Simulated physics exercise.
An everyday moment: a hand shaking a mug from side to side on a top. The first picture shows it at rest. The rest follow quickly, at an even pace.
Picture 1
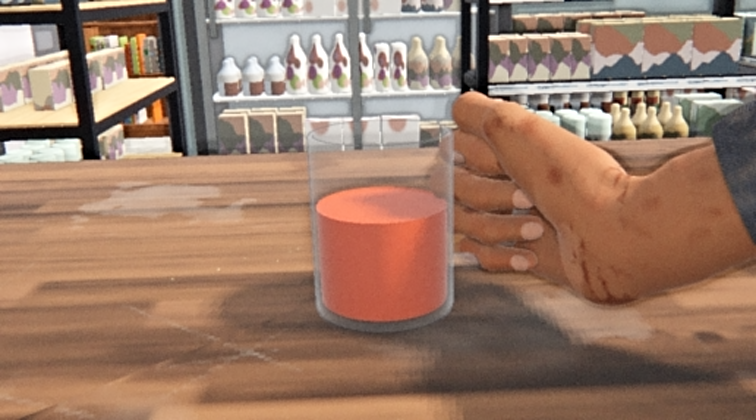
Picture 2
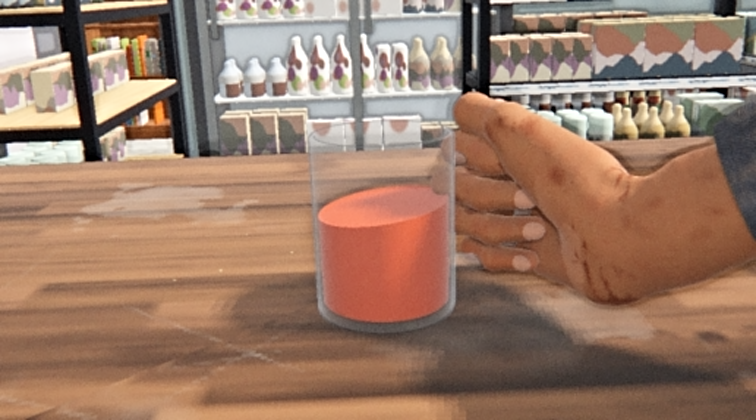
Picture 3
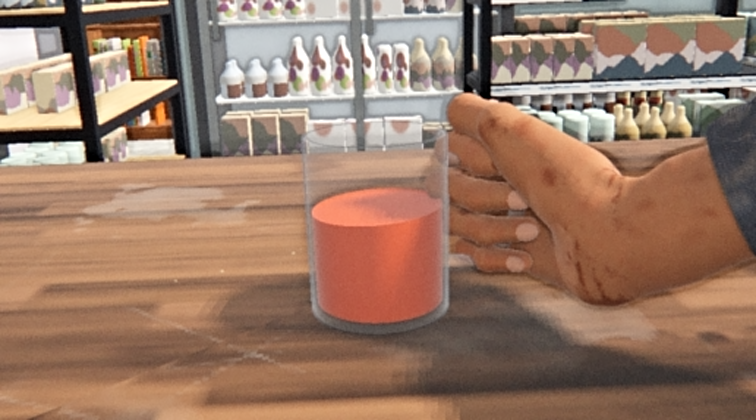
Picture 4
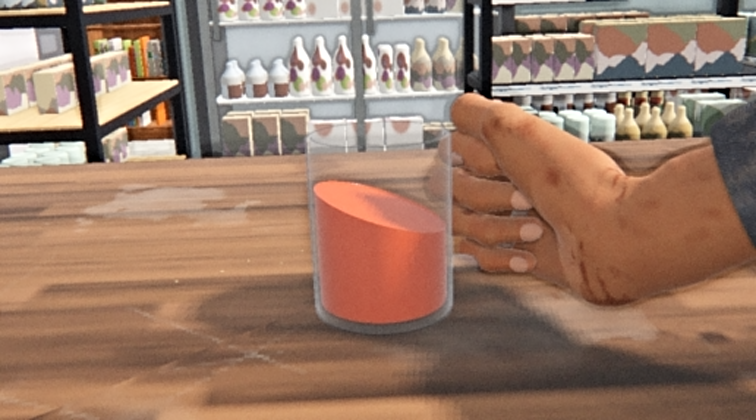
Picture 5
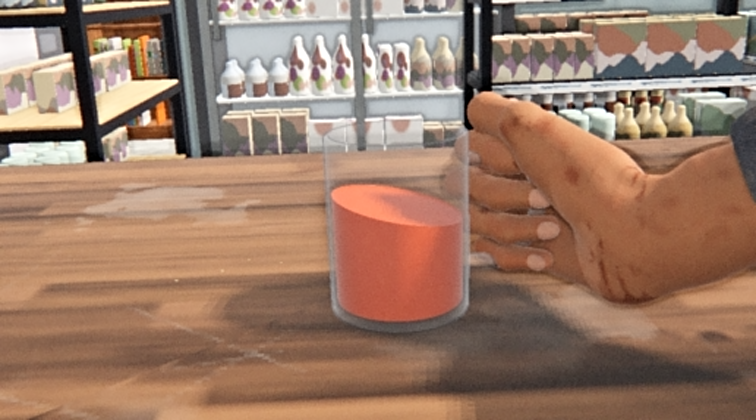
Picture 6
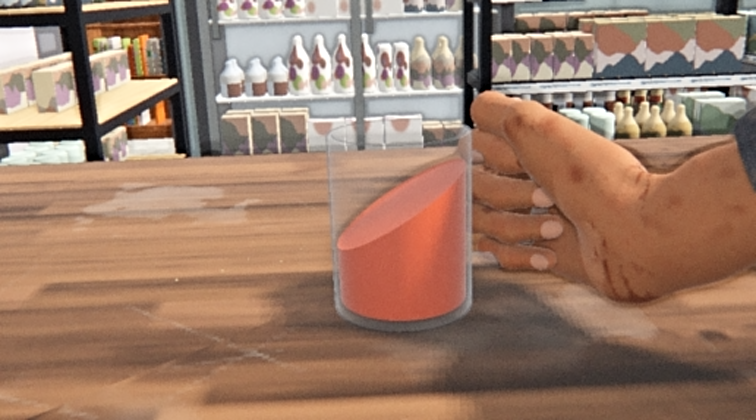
A hand shaking a clear glass of orange-red liquid on a wooden top, the surface tilting right, levelling, rising left, then right.
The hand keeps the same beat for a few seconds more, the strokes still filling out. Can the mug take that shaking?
At that beat the mug loses some.
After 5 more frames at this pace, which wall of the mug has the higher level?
Higher on the right.
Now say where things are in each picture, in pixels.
The first frame shows mug (382, 215) about half full; at rest.
The second frame shows mug about half full, surface at (384, 206); surface a little higher on the right.
The third frame shows mug (378, 217) about half full; surface about level.
The fourth frame shows mug about half full, surface at (380, 207); surface much higher on the left.
The fifth frame shows mug (398, 216) about half full; surface clearly higher on the left.
The sixth frame shows mug about half full, surface at (401, 205); surface much higher on the right.
Soon after, the highest wave so far goes over the rim.
In the end, the highest wave so far goes over the rim; some is on the top.
